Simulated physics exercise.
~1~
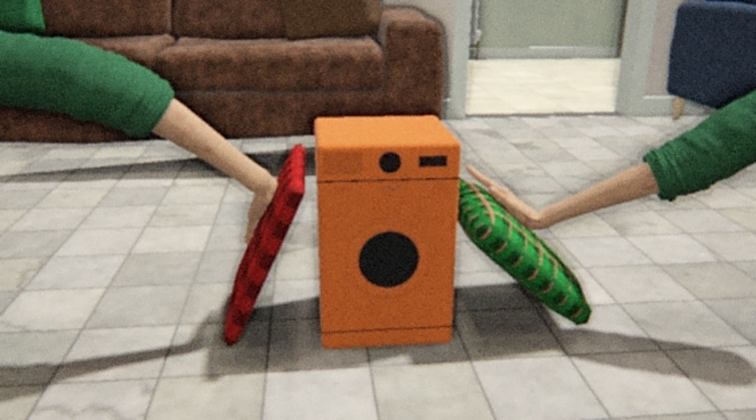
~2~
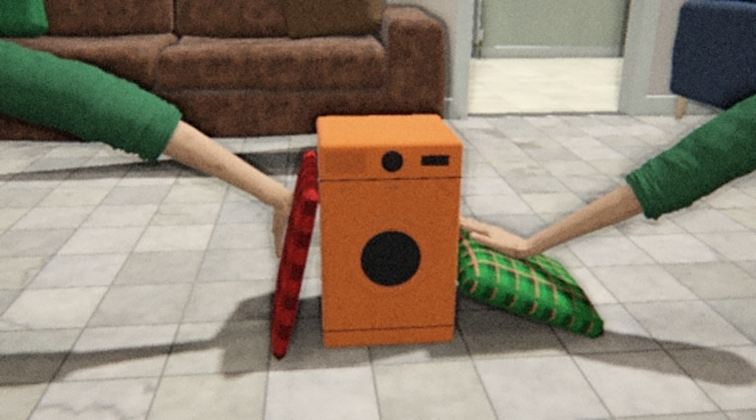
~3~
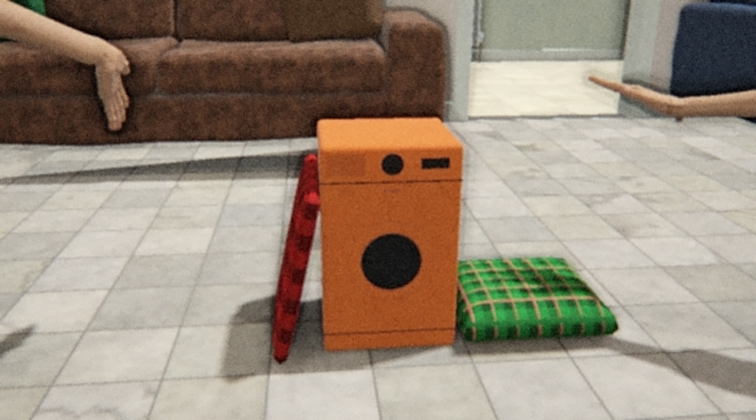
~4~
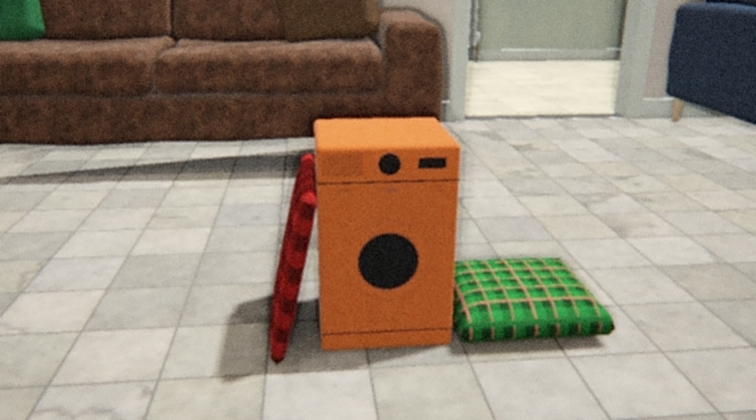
At the start, two green-sleeved arms reach in from either side of an orange machine on a pale tiled floor, with a brown sofa behind. The left hand holds a red checked seat pad leaning towards the machine, while the right hand touches a green plaid cushion tilted against the other side. The pad comes to rest more upright as the cushion slips lower under the right hand. Both hands then let go and draw back, and the cushion settles flat on the floor. Finally the arms are gone, the red pad still leans against the machine, and the green cushion lies beside it.
